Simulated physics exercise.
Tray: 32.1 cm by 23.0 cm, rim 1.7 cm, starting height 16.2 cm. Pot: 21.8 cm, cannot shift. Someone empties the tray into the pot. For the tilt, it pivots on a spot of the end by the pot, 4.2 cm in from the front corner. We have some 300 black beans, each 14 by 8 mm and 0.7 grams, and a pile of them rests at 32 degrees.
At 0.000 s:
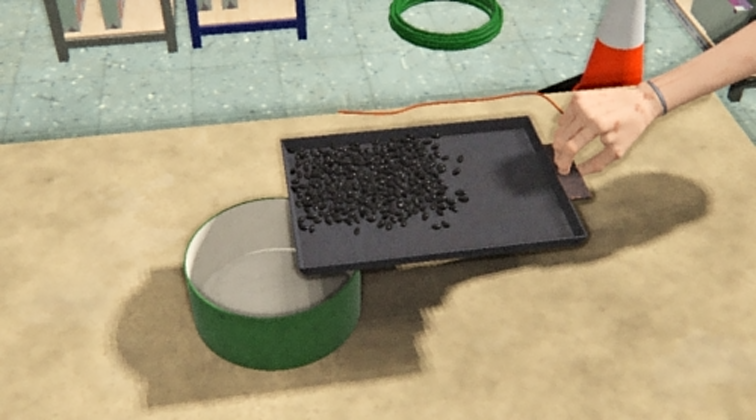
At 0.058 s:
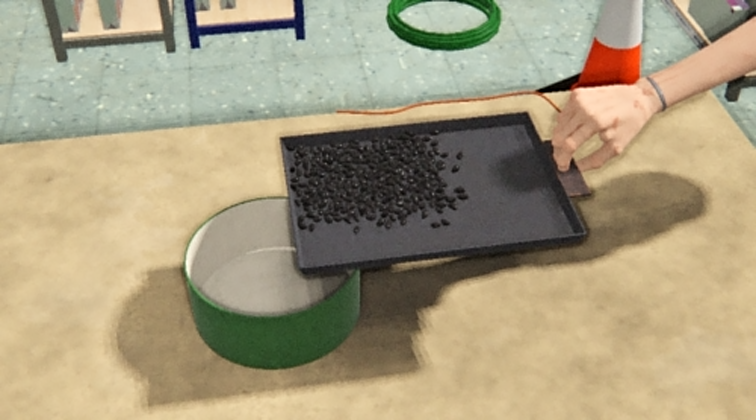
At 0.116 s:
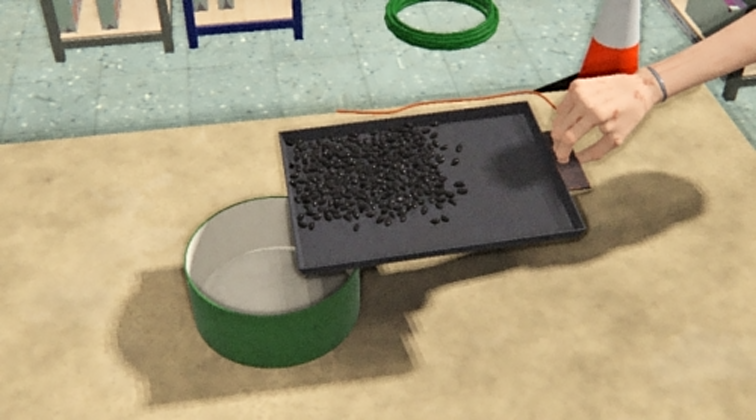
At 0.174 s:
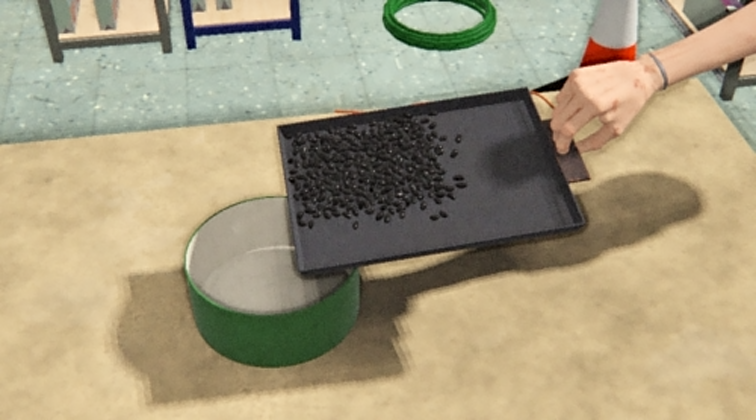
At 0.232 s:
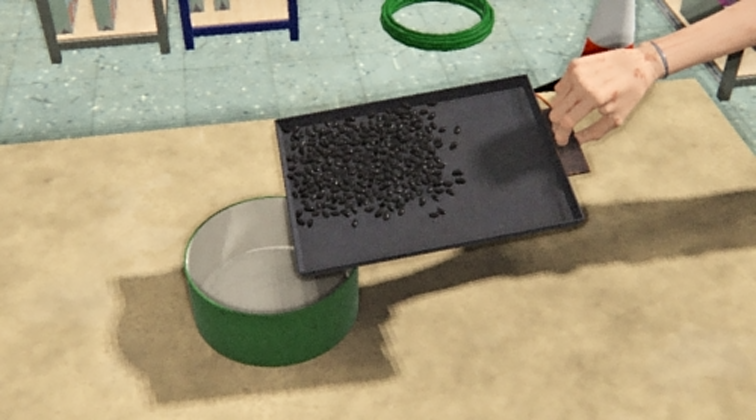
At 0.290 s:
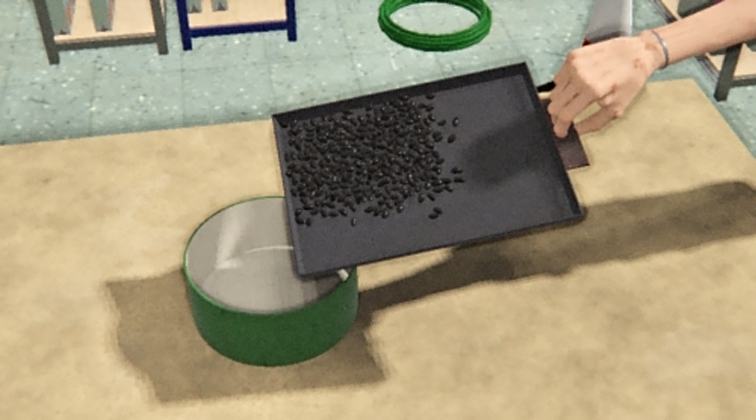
A hand with a thin band at the wrist reaches in from the right over a sandy tan surface, seen from above at an angle. It grips the end of a dark tray with a pile of black beans toward its left side, above a green pot with a pale inside. The hand tilts the tray gradually, raising its right end, while the beans stay bunched together.
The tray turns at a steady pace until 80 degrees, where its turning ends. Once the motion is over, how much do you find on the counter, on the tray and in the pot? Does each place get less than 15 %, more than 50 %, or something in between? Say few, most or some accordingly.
Counter: Most. Tray: Few. Pot: Few.
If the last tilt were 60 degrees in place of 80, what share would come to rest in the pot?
That would give about 5 per cent.
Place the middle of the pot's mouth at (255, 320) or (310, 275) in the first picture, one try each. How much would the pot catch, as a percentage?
I'd say close to 80 percent for the first spot and 75 percent for the second.
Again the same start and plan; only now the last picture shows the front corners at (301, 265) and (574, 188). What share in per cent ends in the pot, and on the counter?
Split: Pot = 65, counter = 35.
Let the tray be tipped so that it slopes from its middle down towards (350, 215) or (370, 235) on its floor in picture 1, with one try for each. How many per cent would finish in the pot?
Near 80 and 25 percent, in that order.
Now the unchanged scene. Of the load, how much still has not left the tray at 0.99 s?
About 50 per cent.
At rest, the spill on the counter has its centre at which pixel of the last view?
About (307, 399).
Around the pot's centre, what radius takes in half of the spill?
Some 18 centimetres.
Then, at 0.71 s, tilt 47 degrees; the tray holds 100 %, the pot 0 %.
Then, at 0.99 s, tilt 67 degrees; the tray holds 50 %, the pot 5 %.
After 1.38 s, tilt 80 degrees; the tray holds 5 %, the pot 5 %.
By 2.5 s all is still; counter 90 %, tray 0 %, pot 5 %.
